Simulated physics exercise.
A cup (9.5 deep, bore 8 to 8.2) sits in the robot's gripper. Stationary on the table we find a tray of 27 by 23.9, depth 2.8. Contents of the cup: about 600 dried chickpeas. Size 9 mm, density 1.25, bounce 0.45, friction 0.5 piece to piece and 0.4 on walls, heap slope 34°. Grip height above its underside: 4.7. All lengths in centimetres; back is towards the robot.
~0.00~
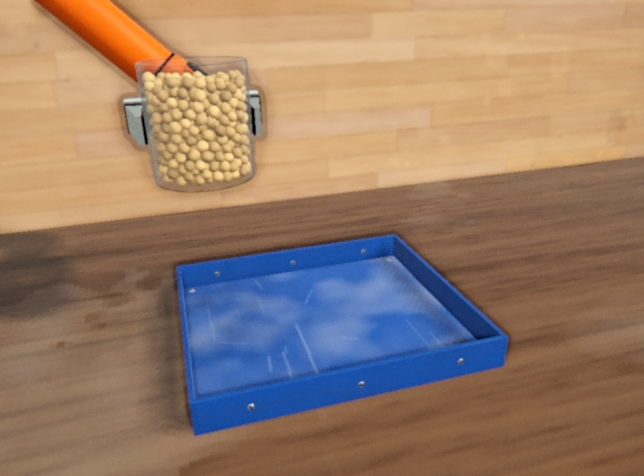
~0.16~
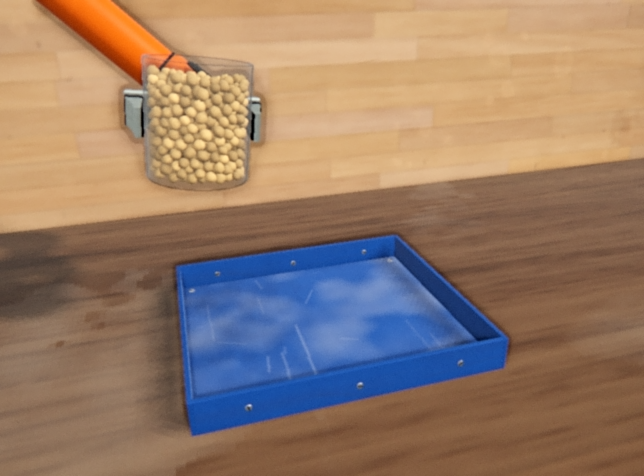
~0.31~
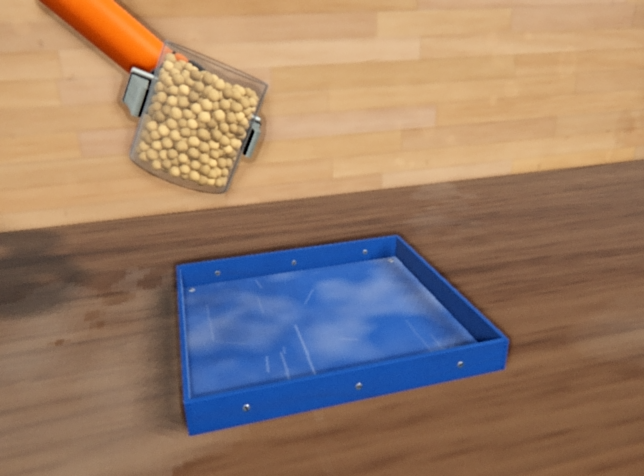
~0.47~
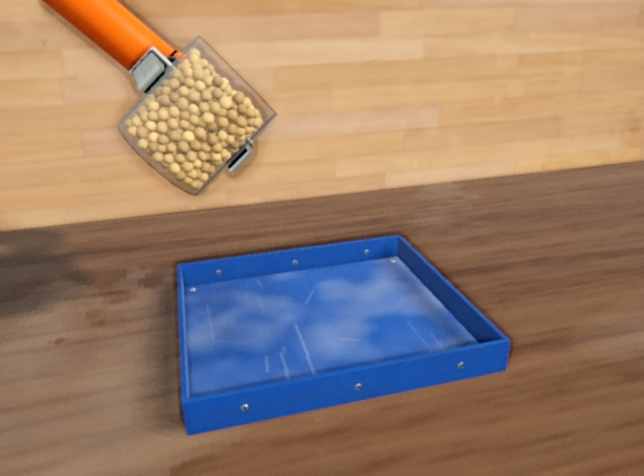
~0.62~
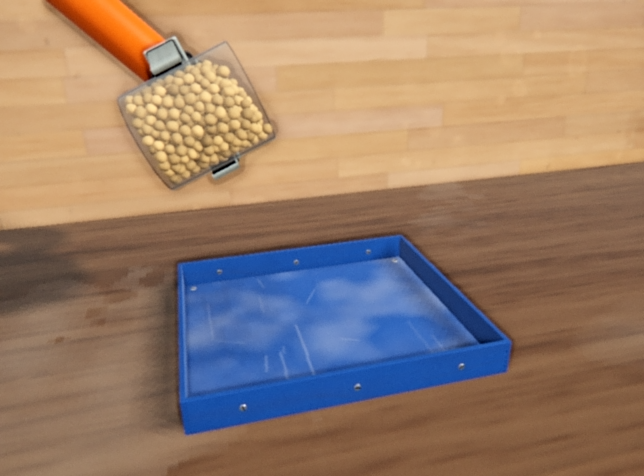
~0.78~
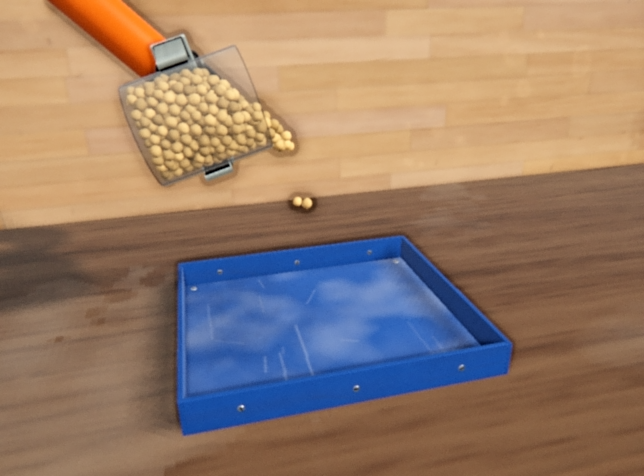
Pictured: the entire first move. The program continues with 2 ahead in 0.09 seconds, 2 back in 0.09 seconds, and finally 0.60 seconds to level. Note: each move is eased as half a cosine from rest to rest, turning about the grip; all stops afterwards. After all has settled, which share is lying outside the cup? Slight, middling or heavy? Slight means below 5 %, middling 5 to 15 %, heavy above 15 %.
Heavy.
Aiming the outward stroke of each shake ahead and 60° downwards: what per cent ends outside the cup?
Some 10 in a hundred.
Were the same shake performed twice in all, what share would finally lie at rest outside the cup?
That share would be near 35 percent.
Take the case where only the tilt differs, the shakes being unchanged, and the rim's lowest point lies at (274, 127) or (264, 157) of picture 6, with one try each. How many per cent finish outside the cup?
Close to 10 percent for the first and close to 40 percent for the second.
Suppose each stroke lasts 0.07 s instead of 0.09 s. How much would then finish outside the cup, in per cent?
About 30 per cent in that case.
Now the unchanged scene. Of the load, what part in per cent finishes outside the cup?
Roughly 20 per cent.
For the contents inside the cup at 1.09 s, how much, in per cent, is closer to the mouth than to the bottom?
My estimate is near 45 per cent.
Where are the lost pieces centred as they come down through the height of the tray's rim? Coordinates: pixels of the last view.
Check roughly (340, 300) in the last picture.
After 1.09 s, tilted 66° forward, highest piece 24 above the table; 476 in the cup, 90 in the tray, 32 in flight or on a rim.
After 1.40 s, tilted 12° forward, highest piece 26 above the table; 467 in the cup, 130 in the tray, 1 in flight or on a rim.
After 1.76 s, level, highest piece 26 above the table; 467 in the cup, 131 in the tray.
After 2.81 s, level, highest piece 26 above the table; 467 in the cup, 131 in the tray.
At rest, 467 in the cup, 131 in the tray. That is 22 % outside the cup.
